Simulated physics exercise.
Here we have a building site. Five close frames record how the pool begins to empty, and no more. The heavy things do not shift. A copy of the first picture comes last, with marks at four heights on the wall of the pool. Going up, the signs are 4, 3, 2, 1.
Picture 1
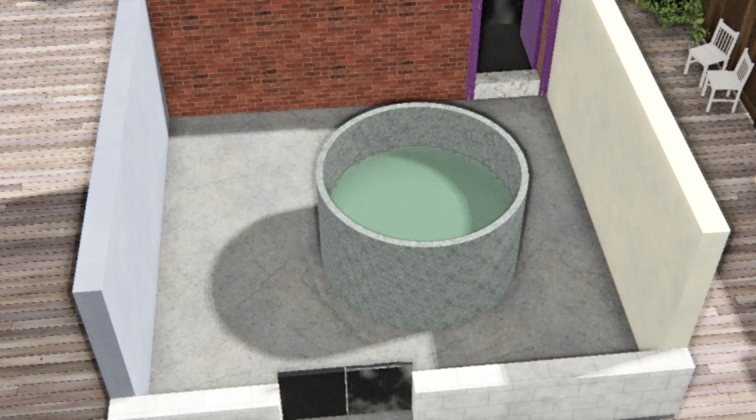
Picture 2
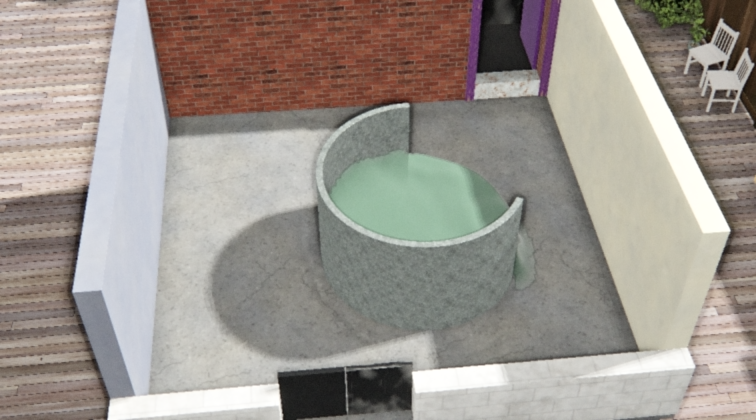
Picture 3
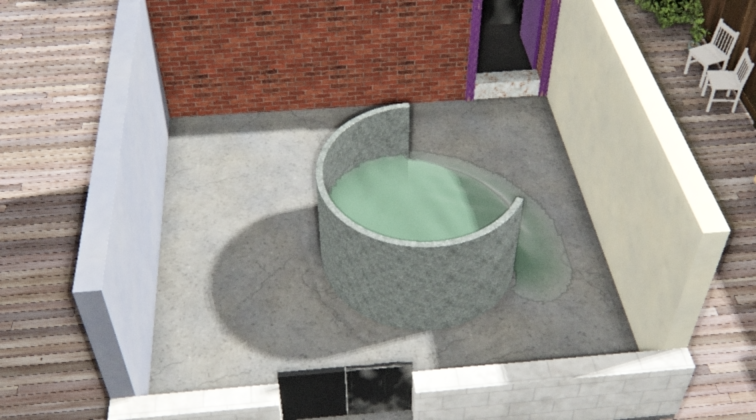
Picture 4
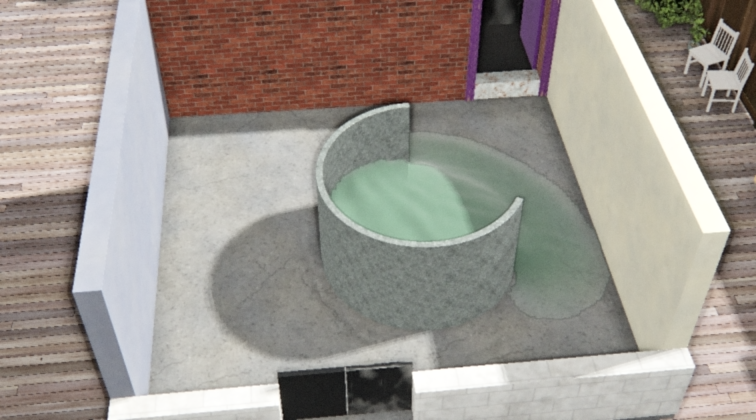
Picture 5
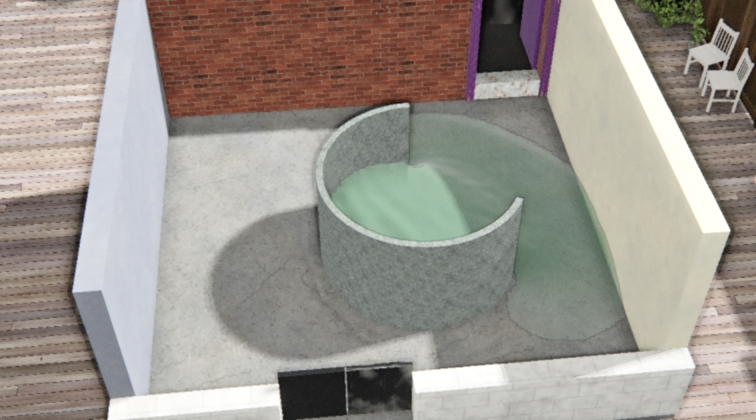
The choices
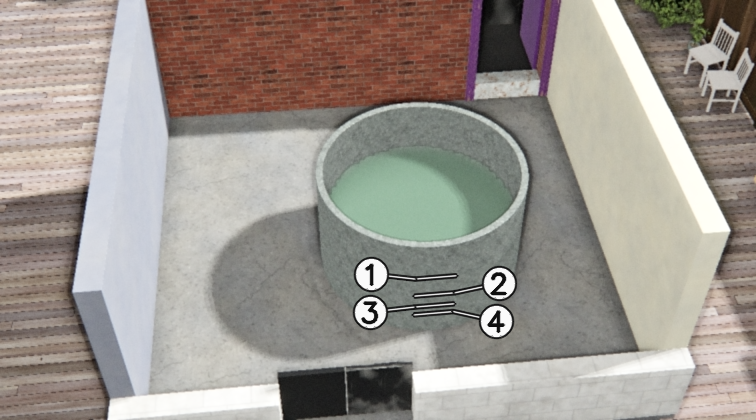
To begin with, still green water fills a round stone pool in a walled yard with a purple doorway and a shut gate. Then the pool's right-hand wall is gone, and water slips out through the gap. It fans across the grey ground to the right, reaching the cream wall.
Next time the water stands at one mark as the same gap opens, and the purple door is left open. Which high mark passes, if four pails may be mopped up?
Mark 3 just does it.
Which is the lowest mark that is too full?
That is mark 2.
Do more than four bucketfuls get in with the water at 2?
Yes, that goes wrong.
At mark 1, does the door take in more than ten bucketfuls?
Yes, clearly.
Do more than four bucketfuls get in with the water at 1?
Yes, it does.
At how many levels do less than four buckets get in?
Two of them.
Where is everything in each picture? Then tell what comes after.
Water in the pool at rest, its middle at (420, 208); foot of the purple doorway at (506, 97); shut gate at (346, 375), in the first picture.
In the second picture, 3 % of the ground under water, visible out to (517, 274).
In the third picture, 9 % of the ground under water, visible out to (524, 292).
In the fourth picture, 17 % of the ground under water, visible out to (586, 300).
In the fifth picture, 26 % of the ground under water, visible out to (610, 305).
In white, 1 at (435, 277); 2 at (434, 294); 3 at (434, 305); 4 at (433, 313); from the bottom up 4, 3, 2, 1.
If 1 is chosen, dozens of bucketfuls pour in.
If 2 is chosen, about 9 bucketfuls get in.
If 3 is chosen, a bucket or two gets in.
If 4 is chosen, nothing gets over.
